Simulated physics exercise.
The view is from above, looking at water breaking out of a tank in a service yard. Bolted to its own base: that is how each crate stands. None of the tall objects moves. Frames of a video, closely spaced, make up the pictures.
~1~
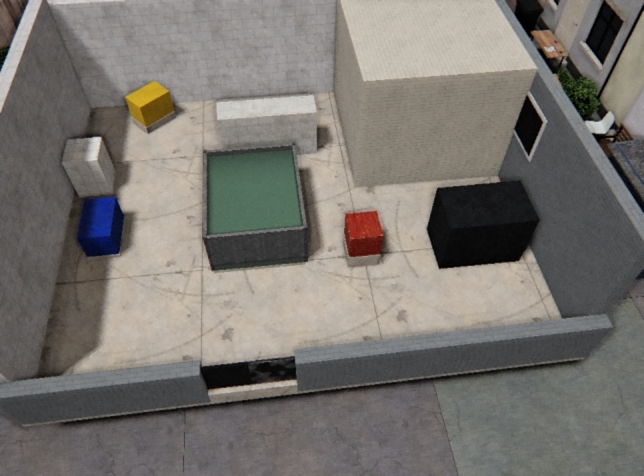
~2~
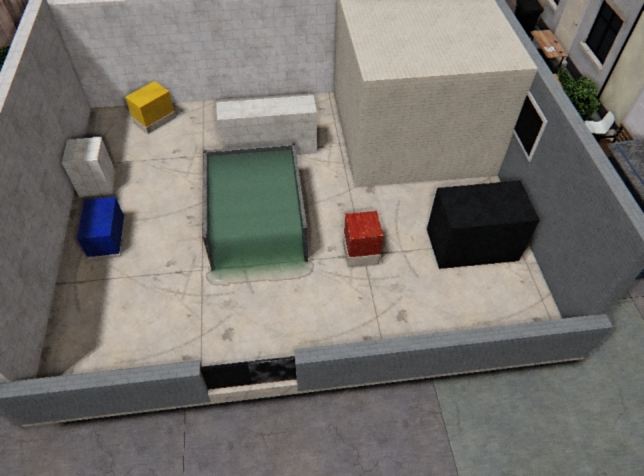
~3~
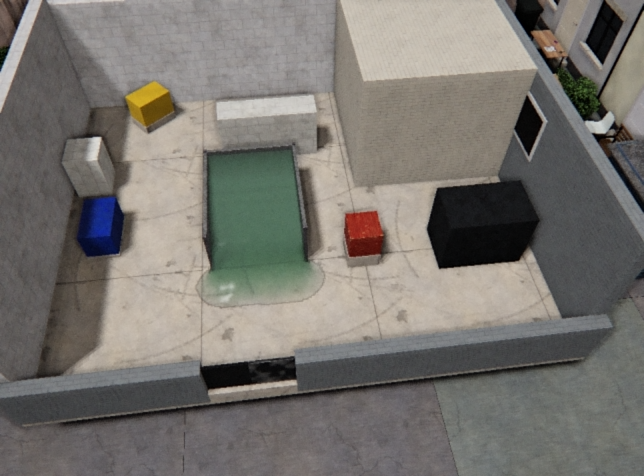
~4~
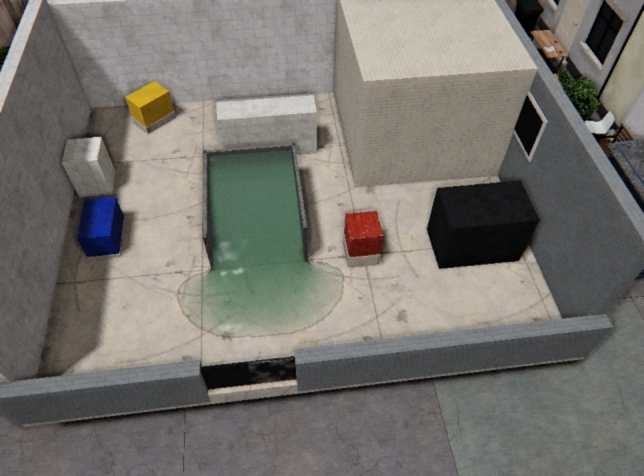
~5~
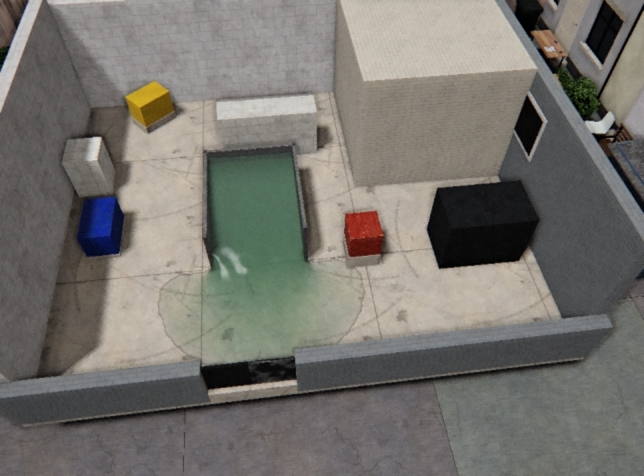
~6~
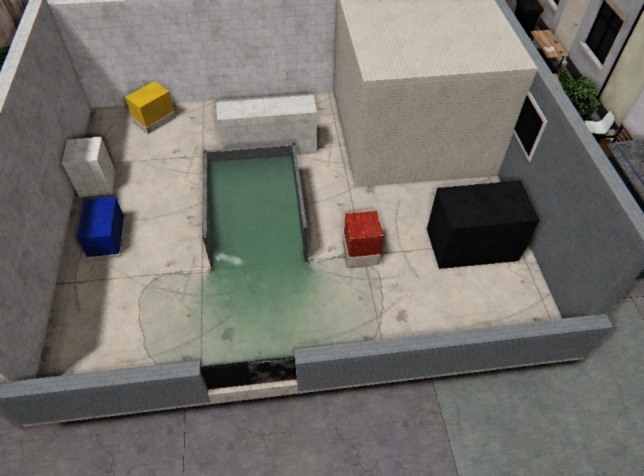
In a walled yard seen from above, green water burst from the near side of a tank and fanned out across the pale floor toward the front wall, while the crates around it stayed put.
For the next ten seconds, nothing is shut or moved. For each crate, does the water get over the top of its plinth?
The blue crate gets wet; the red crate stays dry; the yellow crate stays dry.
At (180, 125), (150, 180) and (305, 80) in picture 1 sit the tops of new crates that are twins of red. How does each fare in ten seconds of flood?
Going through them in order, the first is not reached, the second is not reached and the third is not reached.
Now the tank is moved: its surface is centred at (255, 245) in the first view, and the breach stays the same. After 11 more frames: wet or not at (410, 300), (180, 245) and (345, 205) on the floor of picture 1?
Taking the three spots in order: Swamped, bare, bare.
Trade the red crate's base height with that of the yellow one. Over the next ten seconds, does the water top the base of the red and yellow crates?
In short, red is left untouched; yellow is left untouched.
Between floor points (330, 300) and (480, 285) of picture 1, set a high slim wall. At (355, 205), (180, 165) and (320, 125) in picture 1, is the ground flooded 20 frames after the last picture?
First unwetted, then unwetted, then unwetted.
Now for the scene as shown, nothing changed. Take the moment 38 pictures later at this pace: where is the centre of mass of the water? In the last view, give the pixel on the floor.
Close to (294, 275).
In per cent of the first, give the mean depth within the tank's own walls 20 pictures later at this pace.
14 percent or so.
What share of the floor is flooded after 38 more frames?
Roughly 75 per cent.
A moment on, water covers 25 % of the floor; the blue crate not reached, the red crate water round its plinth, the yellow crate not reached.
Next, water covers 30 % of the floor; the blue crate not reached, the red crate water round its plinth, the yellow crate not reached.
Then, water covers 50 % of the floor; the blue crate water round its plinth, the red crate water round its plinth, the yellow crate not reached.
Later, water covers 75 % of the floor; the blue crate water round its plinth, the red crate water round its plinth, the yellow crate water round its plinth.
In the end, water covers 95 % of the floor; the blue crate was topped, the red crate stayed above the water, the yellow crate stayed above the water.
